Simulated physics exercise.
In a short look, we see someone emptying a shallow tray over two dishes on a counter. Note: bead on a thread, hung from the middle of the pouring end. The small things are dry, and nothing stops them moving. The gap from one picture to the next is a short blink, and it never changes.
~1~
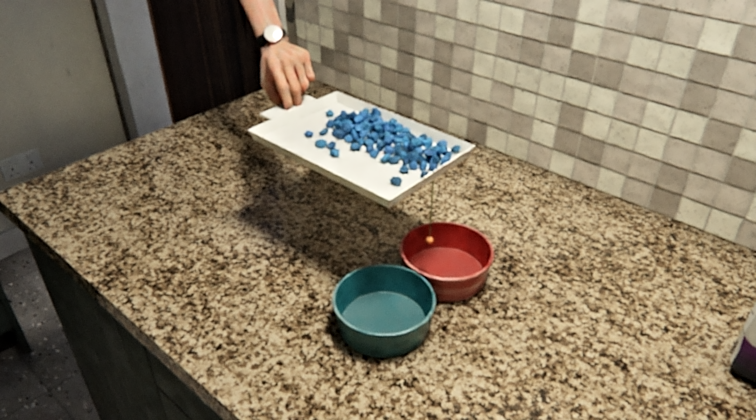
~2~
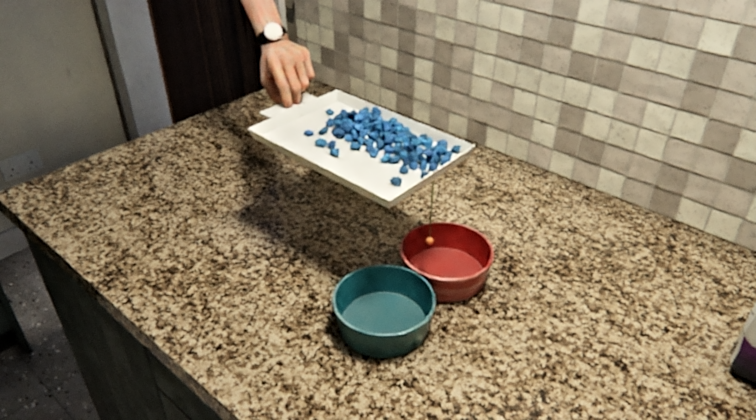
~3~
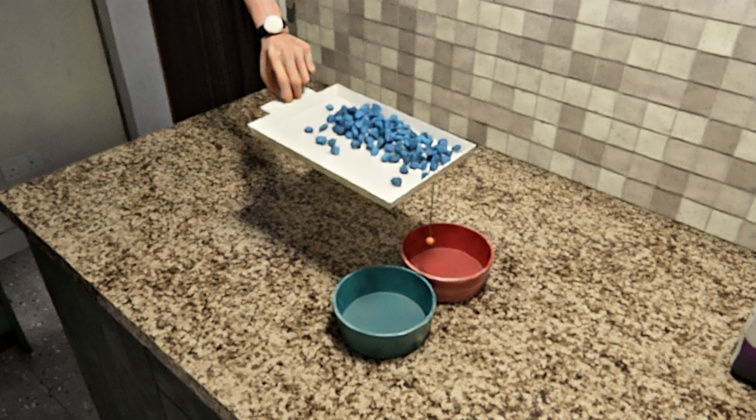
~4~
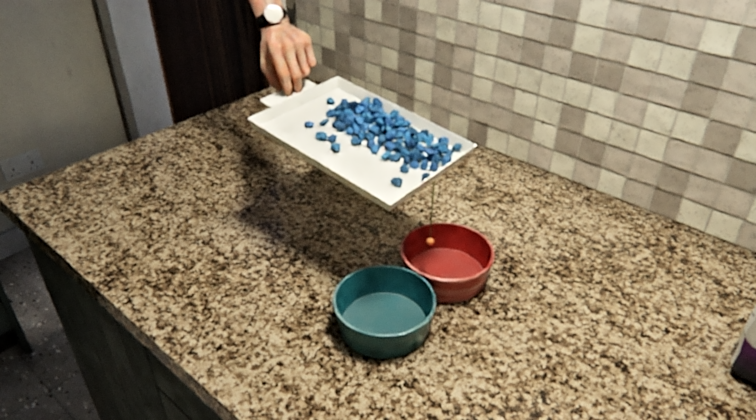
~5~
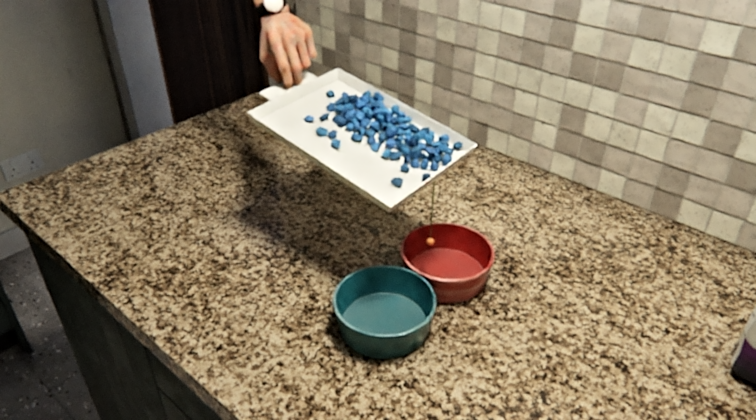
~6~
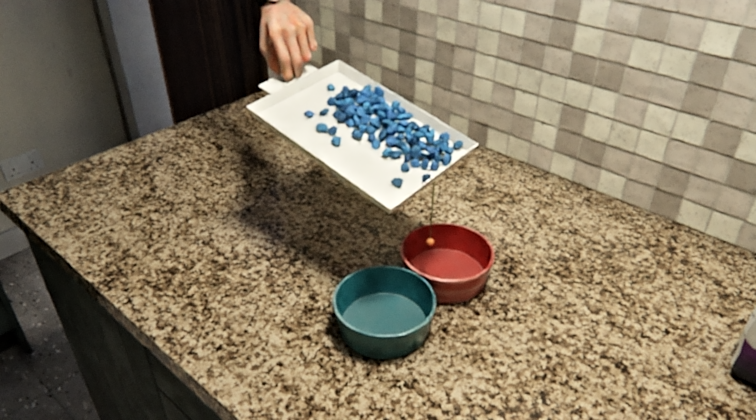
A hand gradually tilting a white tray of blue stones above a teal dish and a red dish on a speckled counter.
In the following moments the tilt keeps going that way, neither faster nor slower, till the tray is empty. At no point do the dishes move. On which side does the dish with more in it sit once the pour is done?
On the left side.
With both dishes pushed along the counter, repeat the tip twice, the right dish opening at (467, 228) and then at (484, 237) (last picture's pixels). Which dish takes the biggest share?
The first time the left-side one comes out ahead, then the left-side one the second time.
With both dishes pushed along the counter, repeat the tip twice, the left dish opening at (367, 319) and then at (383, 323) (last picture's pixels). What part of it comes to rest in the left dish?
I'd say about 30 percent, followed by about 30 percent.
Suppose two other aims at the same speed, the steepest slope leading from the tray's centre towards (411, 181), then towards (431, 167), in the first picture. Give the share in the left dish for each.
Shares: 30 %, then 0 %.
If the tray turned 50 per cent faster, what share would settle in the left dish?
Estimate: Some 70 %.
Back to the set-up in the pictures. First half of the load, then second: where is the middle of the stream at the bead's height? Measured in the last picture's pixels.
I'd place the first part at (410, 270) and the rest at (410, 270).
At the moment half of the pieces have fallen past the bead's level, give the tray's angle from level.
Approx. reading: About 85°.
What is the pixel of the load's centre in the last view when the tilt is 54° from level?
(409, 175).
Just after the last frame, tray tipped steeply; almost all on the tray; about a tenth in the air.
A moment on, tray tipped right over; about a tenth on the tray; roughly half in the left dish; about a tenth in the right dish; about a tenth outside both; about a tenth in the air.
Further on, tray tipped past a quarter turn; the larger part in the left dish; roughly a quarter in the right dish; about a tenth outside both; just a few in the air.
When it is over, tray tipped past a quarter turn; the larger part in the left dish; roughly a quarter in the right dish; about a tenth outside both; just a few in the air.
